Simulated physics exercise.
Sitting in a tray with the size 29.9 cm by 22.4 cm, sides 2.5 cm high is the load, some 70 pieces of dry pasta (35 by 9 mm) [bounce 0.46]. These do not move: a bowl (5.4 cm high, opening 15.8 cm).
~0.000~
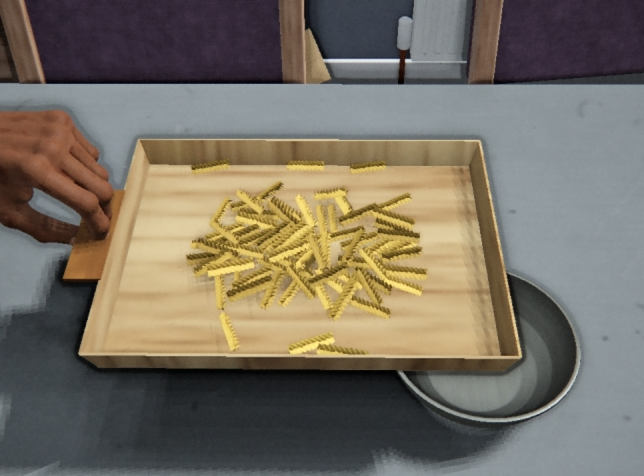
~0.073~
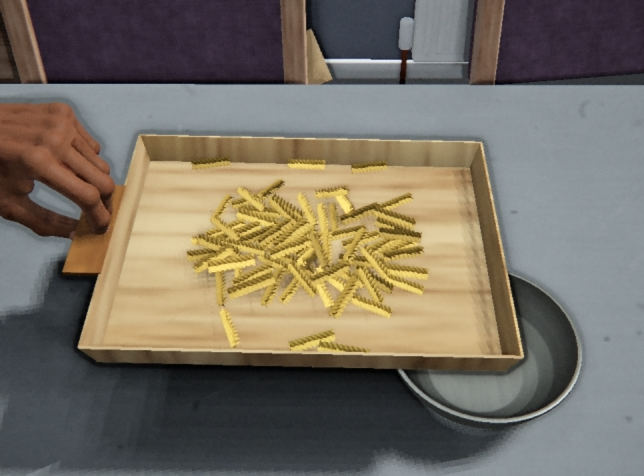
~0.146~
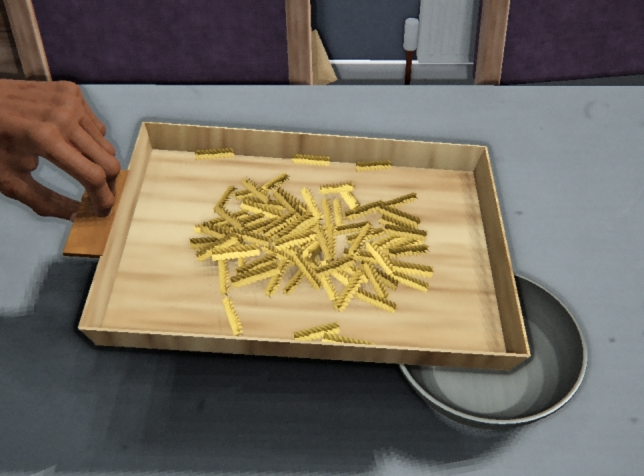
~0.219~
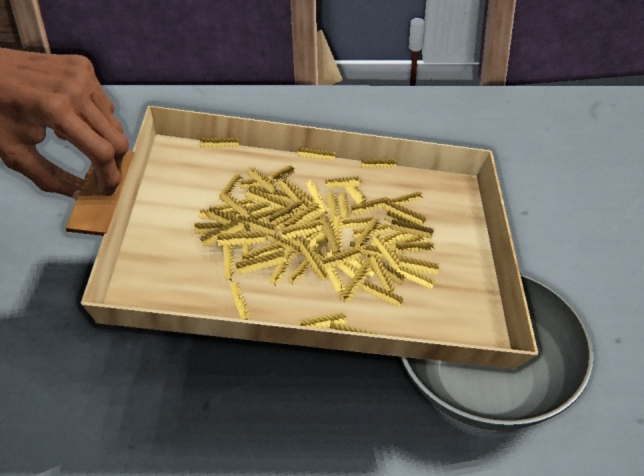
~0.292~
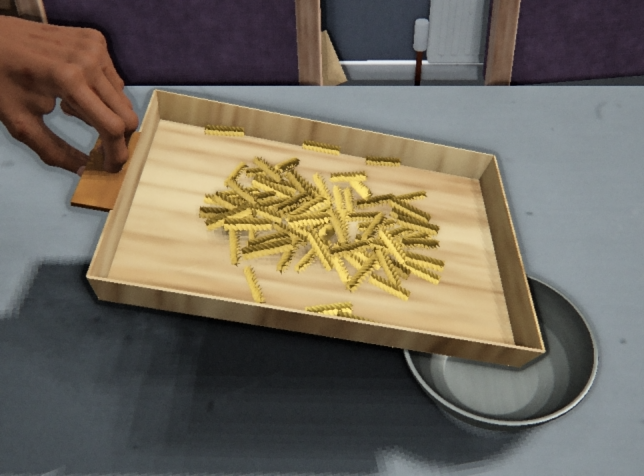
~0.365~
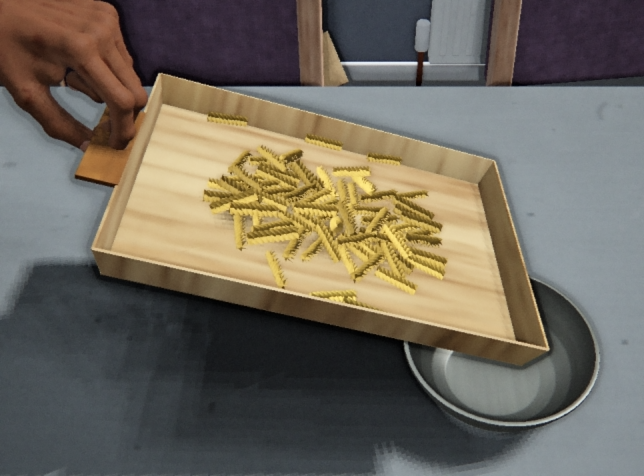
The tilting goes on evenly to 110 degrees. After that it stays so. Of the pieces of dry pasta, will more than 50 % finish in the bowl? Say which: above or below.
It is below.
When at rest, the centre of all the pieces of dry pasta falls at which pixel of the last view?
I'd point to somewhere close to (482, 267).
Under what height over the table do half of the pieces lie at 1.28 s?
Roughly 12 cm.
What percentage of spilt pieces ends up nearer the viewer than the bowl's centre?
Roughly 0 percent.
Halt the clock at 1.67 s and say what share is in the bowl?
Near 15 per cent so far.
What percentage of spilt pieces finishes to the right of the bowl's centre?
50 %.
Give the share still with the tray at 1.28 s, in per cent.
Around 75 percent of the load is still with the tray.
Then, at 0.87 s, tilt 50 degrees; tray 100 %; middle of all pieces on or above the table near (447, 198).
Then, at 1.28 s, tilt 76 degrees; bowl 5 %, outside 20 %, tray 75 %; middle of all pieces on or above the table near (467, 220).
Then, at 1.67 s, tilt 100 degrees; bowl 15 %, outside 70 %, tray 5 %, in the air 5 %; middle of all pieces on or above the table near (489, 262).
After 2.04 s, tilt 110 degrees; bowl 15 %, outside 85 %; middle of all pieces on or above the table near (490, 273).
In the end, at 2.4 s, bowl 15 %, outside 85 %.
